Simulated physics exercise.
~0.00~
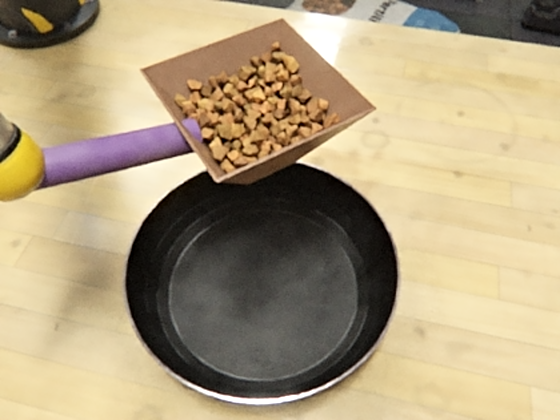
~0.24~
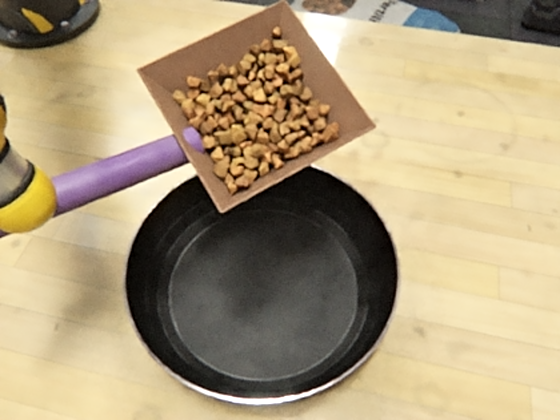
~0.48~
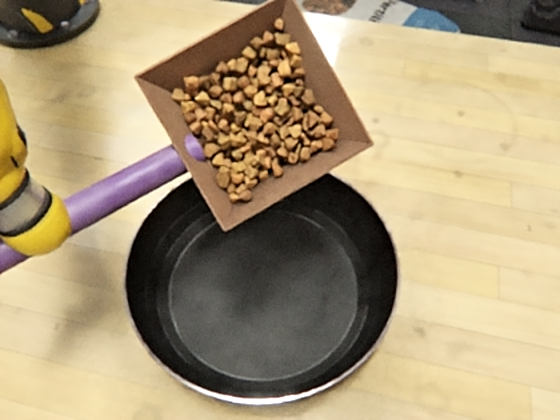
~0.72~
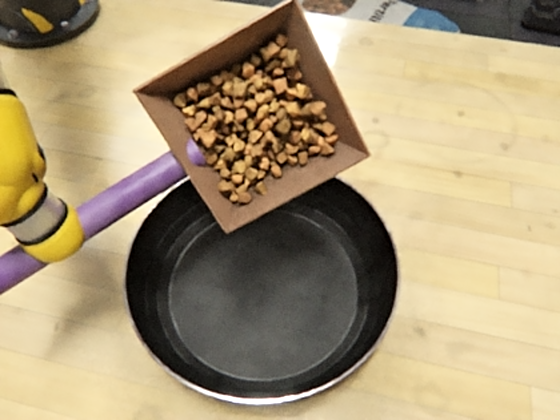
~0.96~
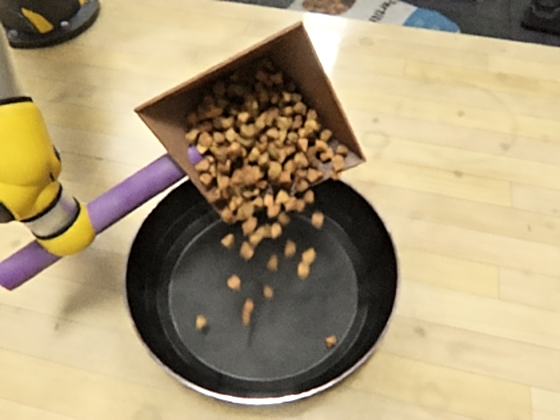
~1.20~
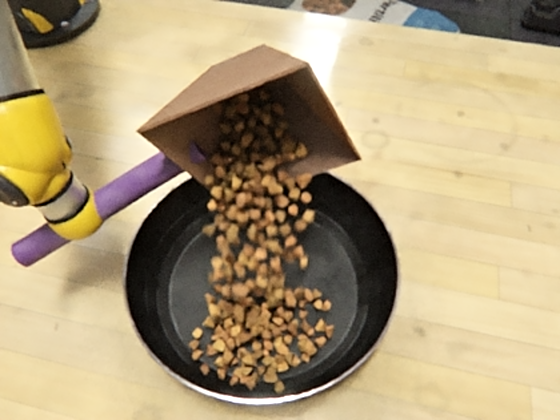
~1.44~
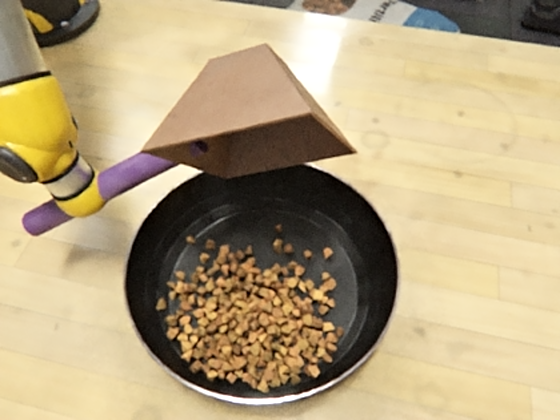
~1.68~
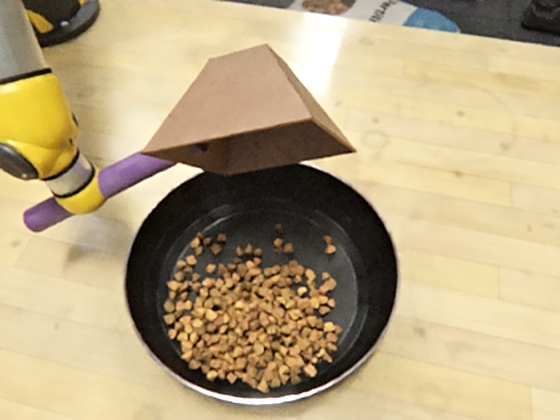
A pale wooden surface is seen from above at an angle, with a round black pan standing in the middle. Over its far edge, a yellow and grey mechanical arm at the left holds a square brown scoop by a purple handle, filled with small brown, puffed-looking pieces. The arm steadily turns the scoop, and at first the pieces stay inside. Then they spill over the lower edge, a few at first, then in a thick stream. The scoop ends tipped over and empty, and the pieces lie in a loose layer across the near part of the pan's floor.
